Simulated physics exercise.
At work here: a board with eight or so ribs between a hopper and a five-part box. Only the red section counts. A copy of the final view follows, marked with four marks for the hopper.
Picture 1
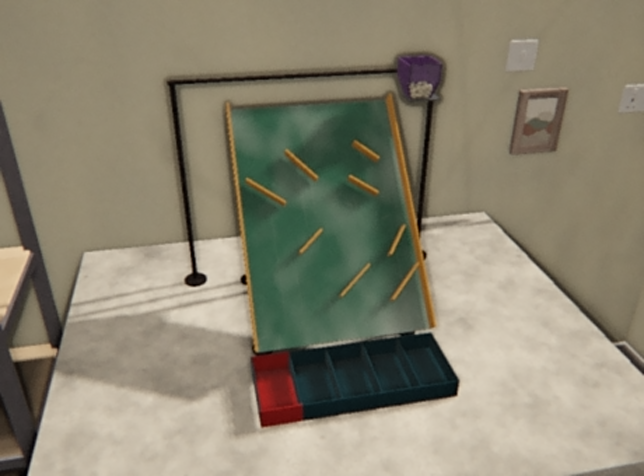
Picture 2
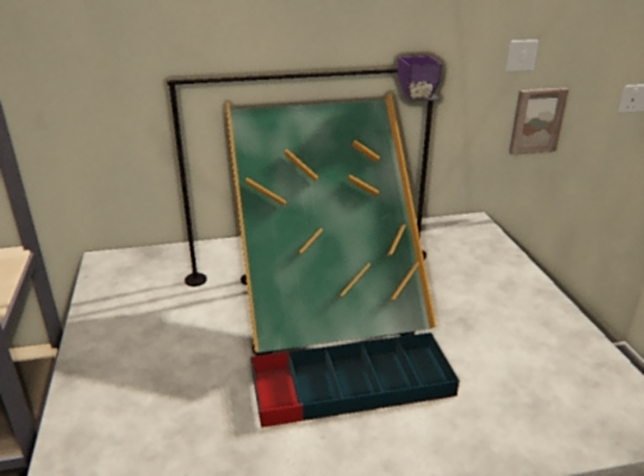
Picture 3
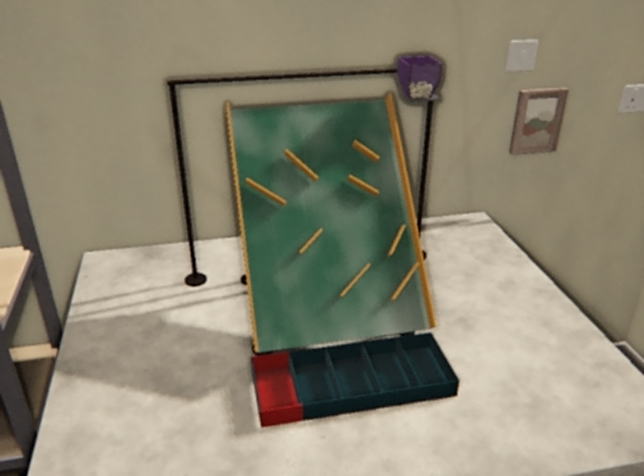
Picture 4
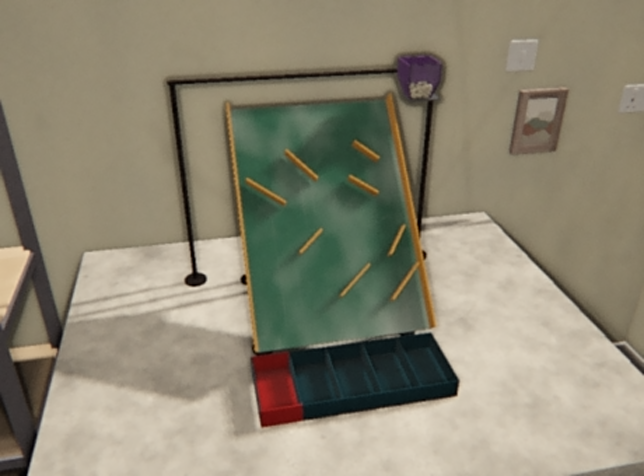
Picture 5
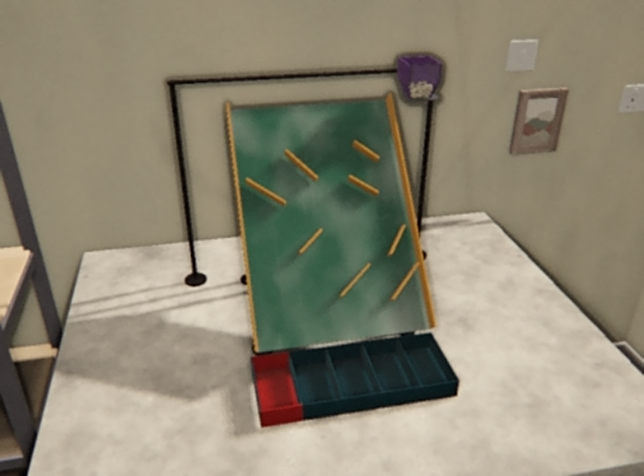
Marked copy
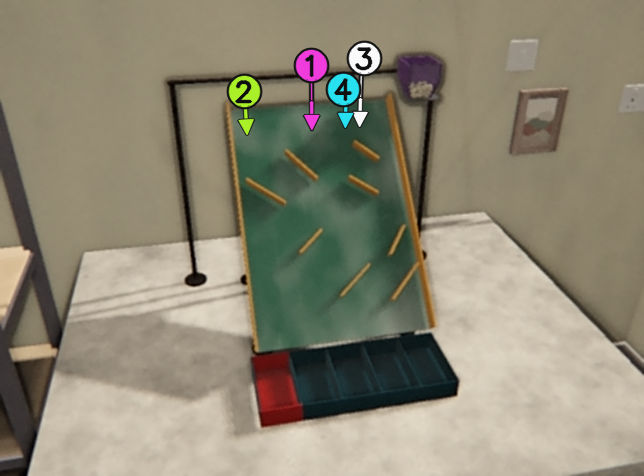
On a pale tabletop against a plain wall, a tilted green board with short wooden ribs stood below a purple container and behind a box with one red section, and nothing visibly moved.
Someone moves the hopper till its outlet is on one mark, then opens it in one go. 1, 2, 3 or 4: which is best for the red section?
2 beats the others.
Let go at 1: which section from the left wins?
The second from the left.
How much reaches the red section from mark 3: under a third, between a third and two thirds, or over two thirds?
Under a third.
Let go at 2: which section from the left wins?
The first.
On the marked copy, mark 1 meets the board at (311, 124); mark 2 meets the board at (246, 129); mark 3 meets the board at (359, 121); mark 4 meets the board at (345, 122).
With 1, a small share in the red section, the bulk in other sections.
With 2, the bulk in the red section, close to a quarter in other sections, only a few held on the board.
With 3, only a few in the red section, the bulk in other sections, a small share outside the box.
With 4, a small share in the red section, the bulk in other sections.
